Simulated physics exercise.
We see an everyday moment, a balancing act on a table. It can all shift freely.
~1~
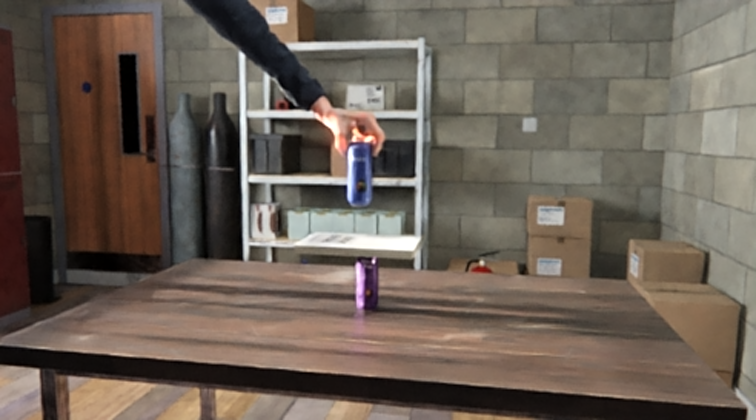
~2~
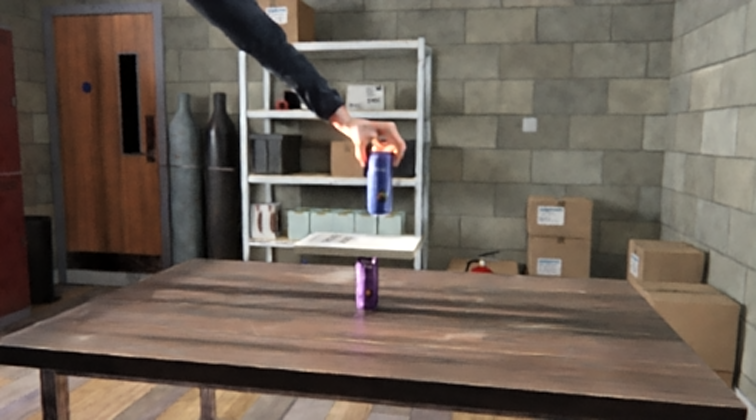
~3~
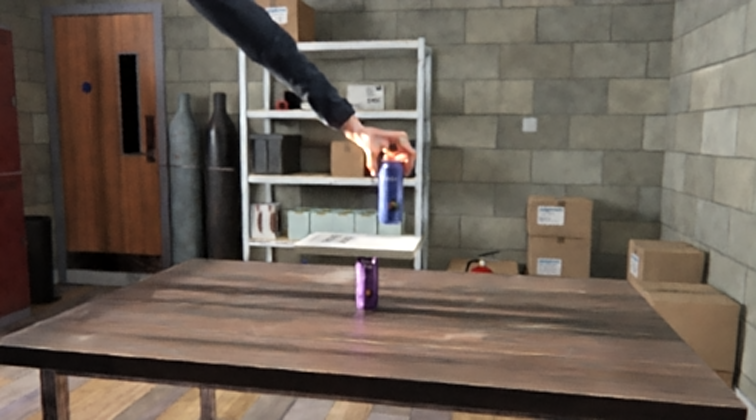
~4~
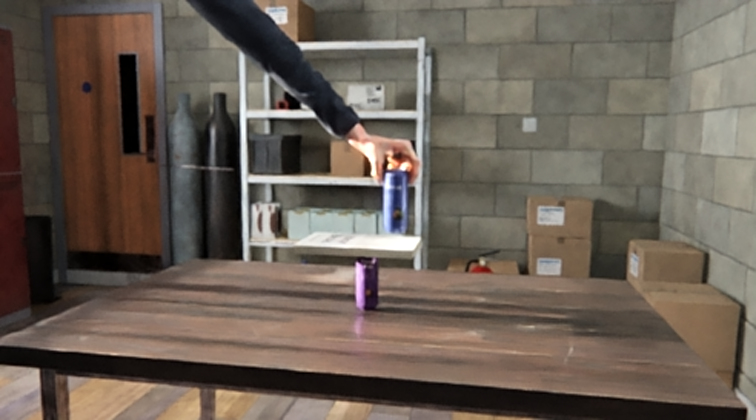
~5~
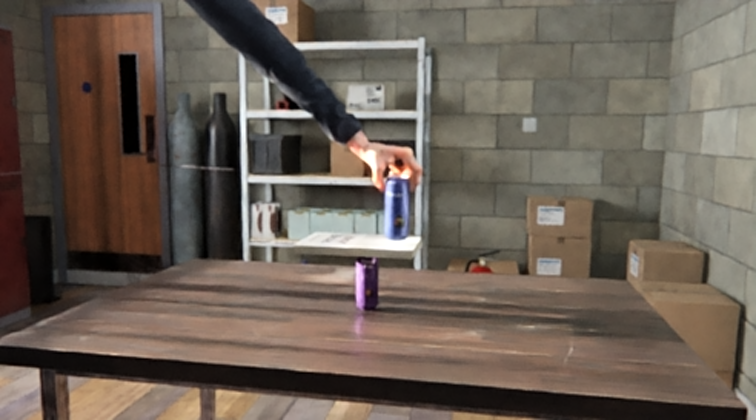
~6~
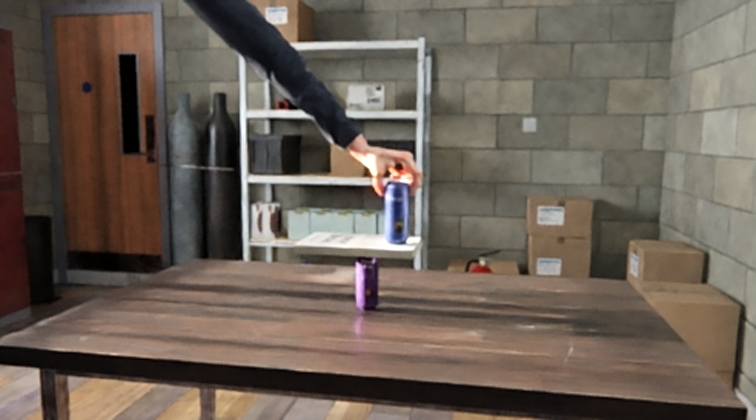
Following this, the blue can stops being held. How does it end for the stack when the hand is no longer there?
I reckon the stack bears the weight fine.
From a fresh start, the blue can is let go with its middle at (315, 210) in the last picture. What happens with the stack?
The stack then collapses.
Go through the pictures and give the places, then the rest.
The first picture shows coming down; blue can (360, 173); purple can (368, 279).
The second picture shows coming down; blue can (380, 183); purple can (368, 279).
The third picture shows coming down; blue can (391, 192); purple can (368, 279).
The fourth picture shows coming down; blue can (396, 201); purple can (368, 279).
The fifth picture shows coming down; blue can (397, 208); purple can (368, 279).
The sixth picture shows set down, still held; blue can (397, 212); purple can (368, 279).
Then, 0.30 s past the last view, nothing moves.
Then, 0.70 s past the last view, blue can resting near (397, 213).
Finally, all 3 still in place. Final places as the last picture's camera would see them, blue can near (397, 213). The stack holds.
